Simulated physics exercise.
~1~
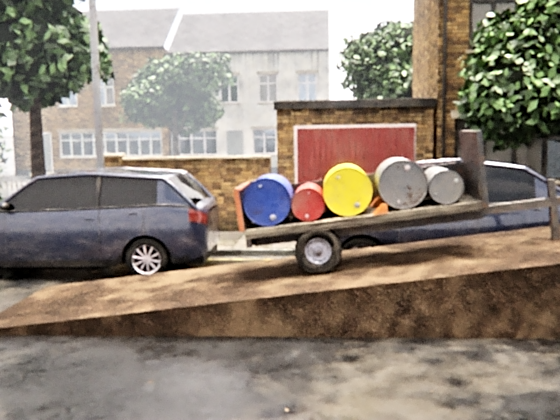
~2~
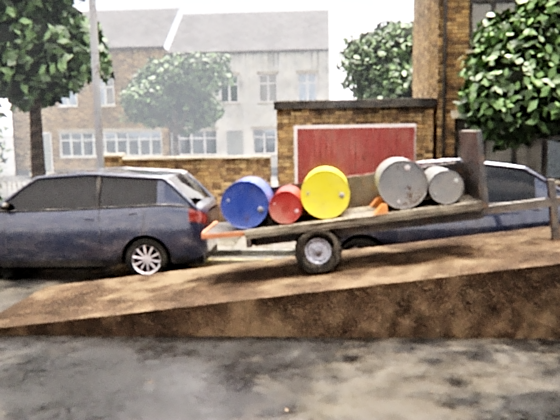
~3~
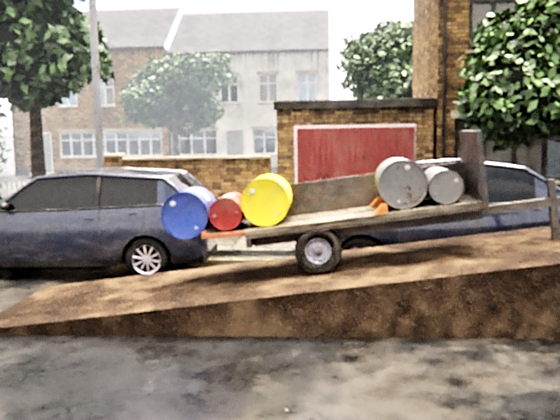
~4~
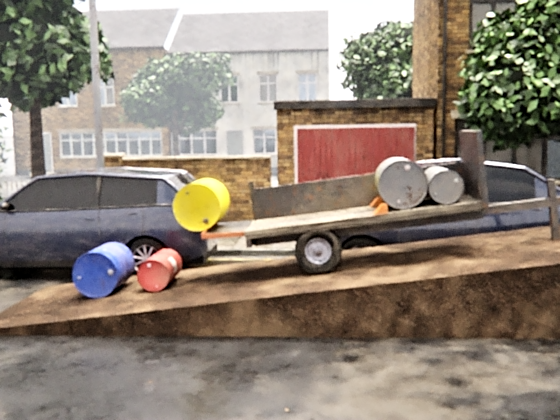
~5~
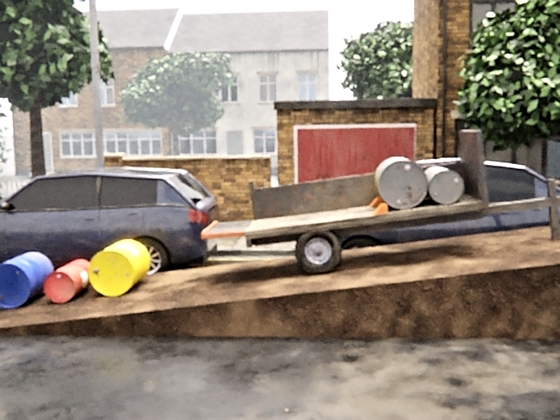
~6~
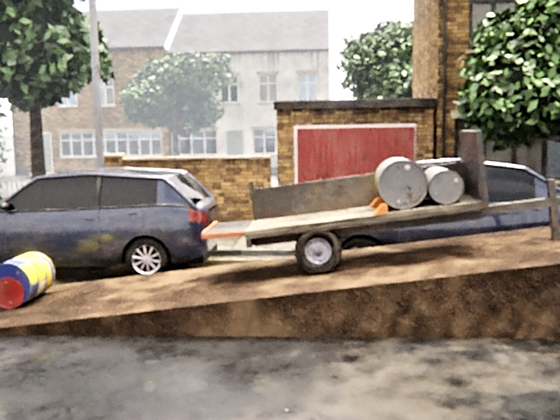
The clip shows a tilted trailer on a slope beside parked cars as its tailgate drops and blue, red and yellow drums roll left off the end onto the ground. They continue downhill to the left edge, while two grey drums stay on the bed behind an orange chock.
